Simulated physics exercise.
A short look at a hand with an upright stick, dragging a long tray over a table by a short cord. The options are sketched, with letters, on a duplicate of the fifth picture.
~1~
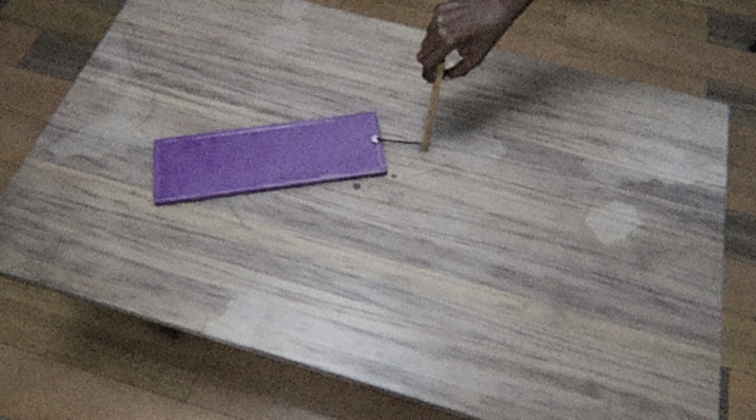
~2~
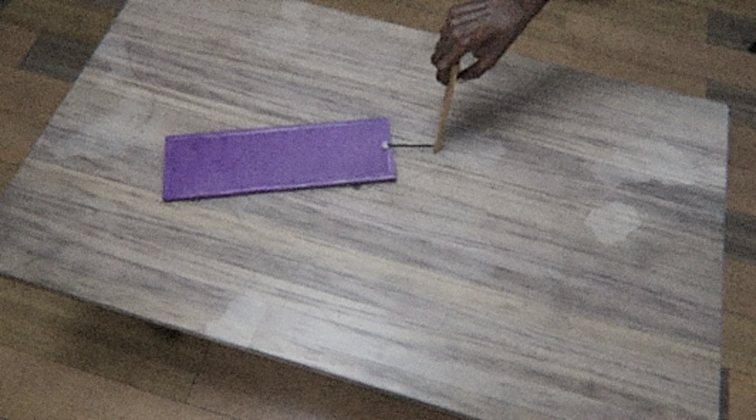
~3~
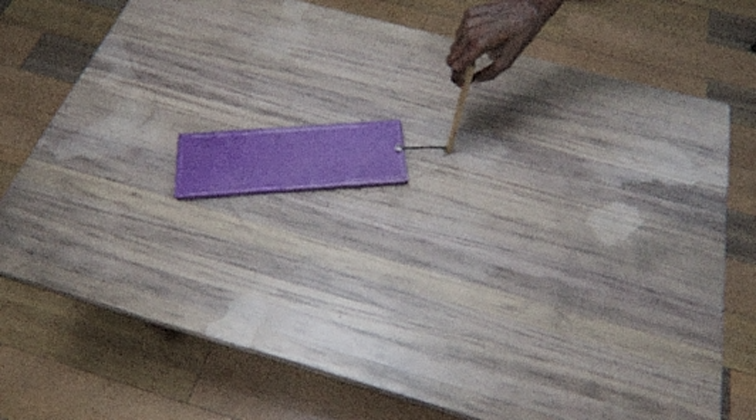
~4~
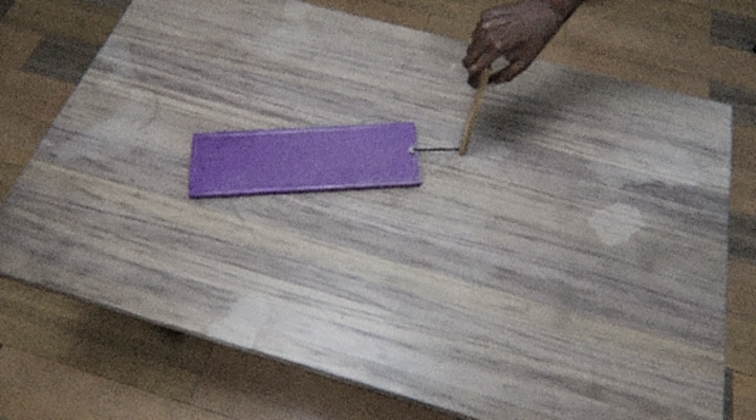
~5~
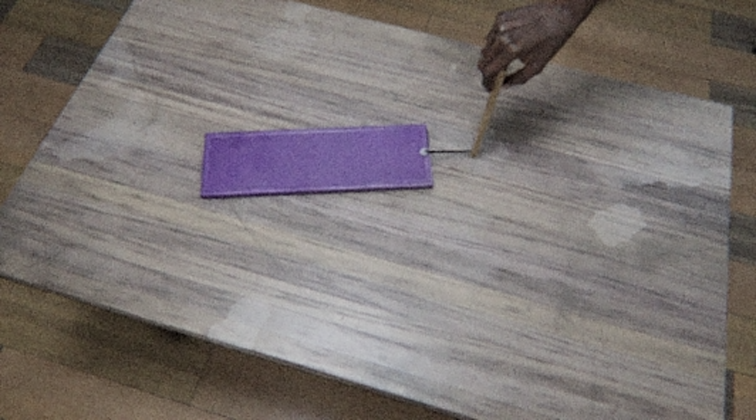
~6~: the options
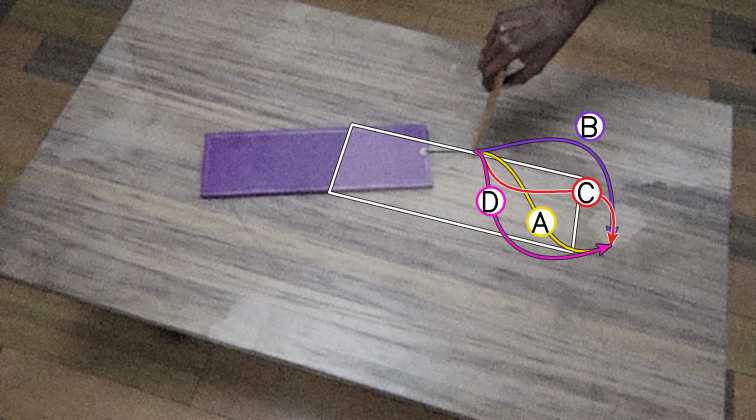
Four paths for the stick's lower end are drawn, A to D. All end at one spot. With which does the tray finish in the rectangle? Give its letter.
Pull along C.
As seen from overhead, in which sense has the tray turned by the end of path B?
It turns clockwise.
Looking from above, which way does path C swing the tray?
Clockwise.
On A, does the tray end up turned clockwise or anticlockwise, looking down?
It turns clockwise.
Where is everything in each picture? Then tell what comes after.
In the first picture, purple tray (269, 155).
In the second picture, purple tray (279, 156).
In the third picture, purple tray (292, 156).
In the fourth picture, purple tray (305, 157).
In the fifth picture, purple tray (317, 158).
On the copy, A from (475, 151) via (533, 207) to (611, 245); B from (475, 151) via (581, 145) to (611, 240); C from (475, 151) via (561, 192) to (611, 245); D from (475, 151) via (509, 240) to (611, 245); the outline at (457, 185).
On C. First, foot of the stick (525, 192), middle of the tray (365, 168).
Then, foot of the stick (595, 195), middle of the tray (434, 176).
Finally, foot of the stick (610, 246), middle of the tray (458, 185); it lies in the outline.
By contrast, A leaves its middle at (448, 198); B leaves its middle at (466, 170); D leaves its middle at (445, 209).
